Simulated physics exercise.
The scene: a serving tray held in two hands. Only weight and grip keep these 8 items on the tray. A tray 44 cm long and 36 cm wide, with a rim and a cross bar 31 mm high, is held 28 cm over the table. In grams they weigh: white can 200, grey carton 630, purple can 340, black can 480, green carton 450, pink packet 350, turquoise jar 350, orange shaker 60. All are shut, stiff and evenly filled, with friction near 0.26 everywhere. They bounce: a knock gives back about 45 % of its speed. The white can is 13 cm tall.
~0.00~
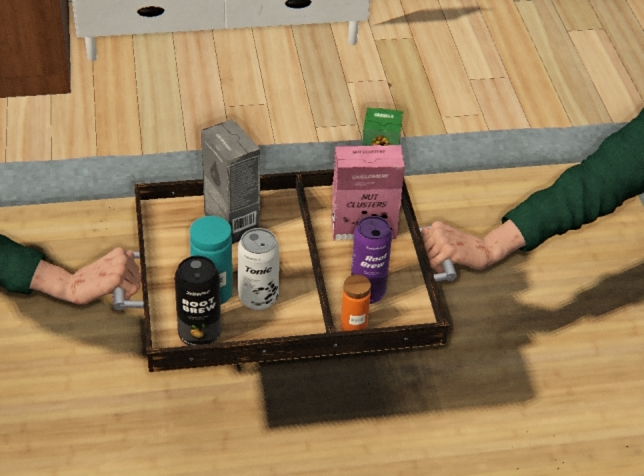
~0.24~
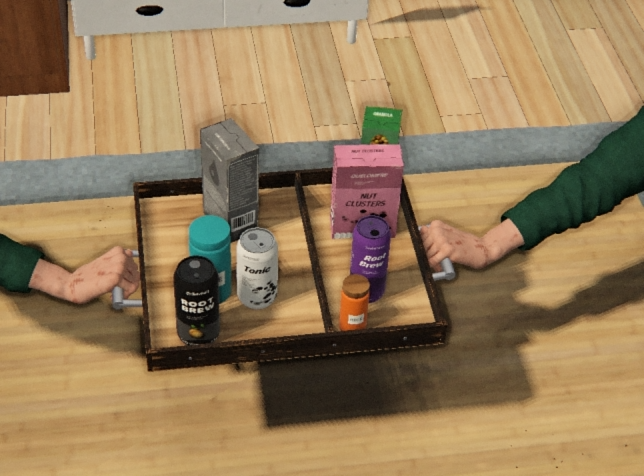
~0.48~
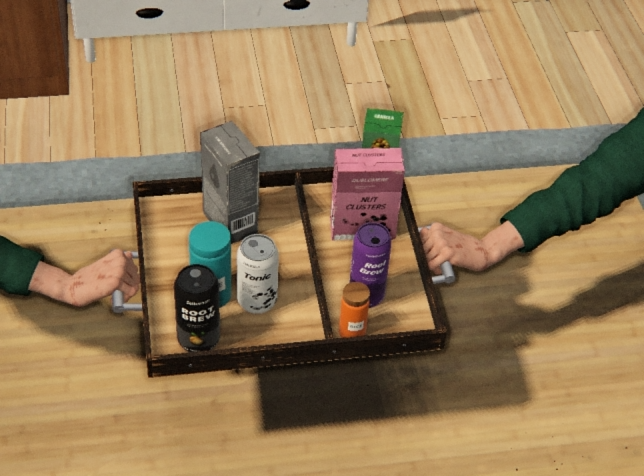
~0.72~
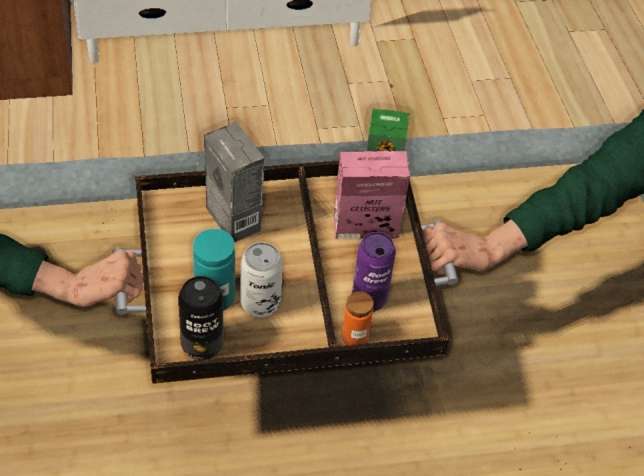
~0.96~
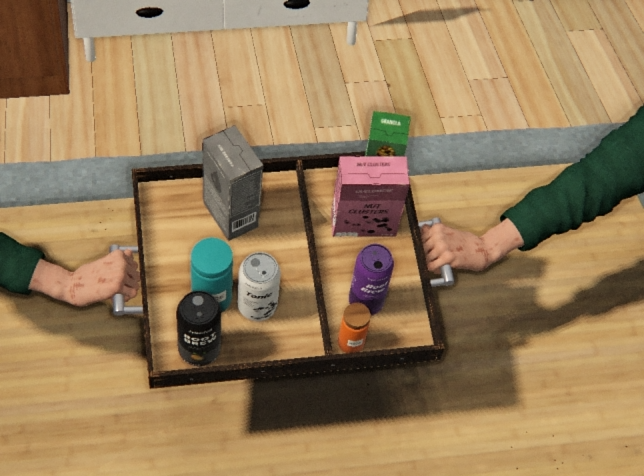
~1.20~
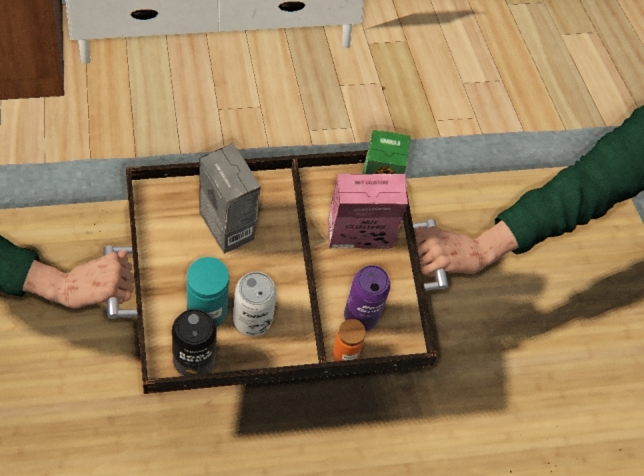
A wooden tray of cans, cartons and jars, held level by a pair of hands, gradually tilted with its near edge dipping, and a green carton and a purple can slid slightly toward that edge.
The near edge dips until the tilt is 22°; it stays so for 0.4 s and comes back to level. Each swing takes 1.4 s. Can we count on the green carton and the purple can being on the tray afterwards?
The green carton slides or falls off and the purple can slides or falls off.
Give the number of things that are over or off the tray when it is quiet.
7 of them.
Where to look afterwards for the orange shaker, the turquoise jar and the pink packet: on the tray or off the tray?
The orange shaker is still on the tray; the turquoise jar ends off the tray; the pink packet finishes off the tray.
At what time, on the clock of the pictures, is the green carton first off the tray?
At about 1.8 s.
After 1.80 s, tray tilted 22°, near edge down; green carton tipped 64° from how it sat near (426, 288); purple can tipped 46° from how it sat near (375, 352); pink packet tipped 39° from how it sat.
After 2.40 s, tray tilted 16°, near edge down; white can, purple can, green carton, pink packet and turquoise jar now off the tray; grey carton on its side; orange shaker tipped 60° from how it sat.
After 2.80 s, tray tilted 6°, near edge down; grey carton now off the tray; orange shaker tipped 68° from how it sat; black can slid 4 cm.
After 3.20 s, tray level; orange shaker tipped 71° from how it sat; black can slid 4 cm.
By the end (3.9 s), off the tray, white can, grey carton, purple can, green carton, pink packet and turquoise jar; tipped over on the tray, orange shaker; black can in place, give or take 5 cm.
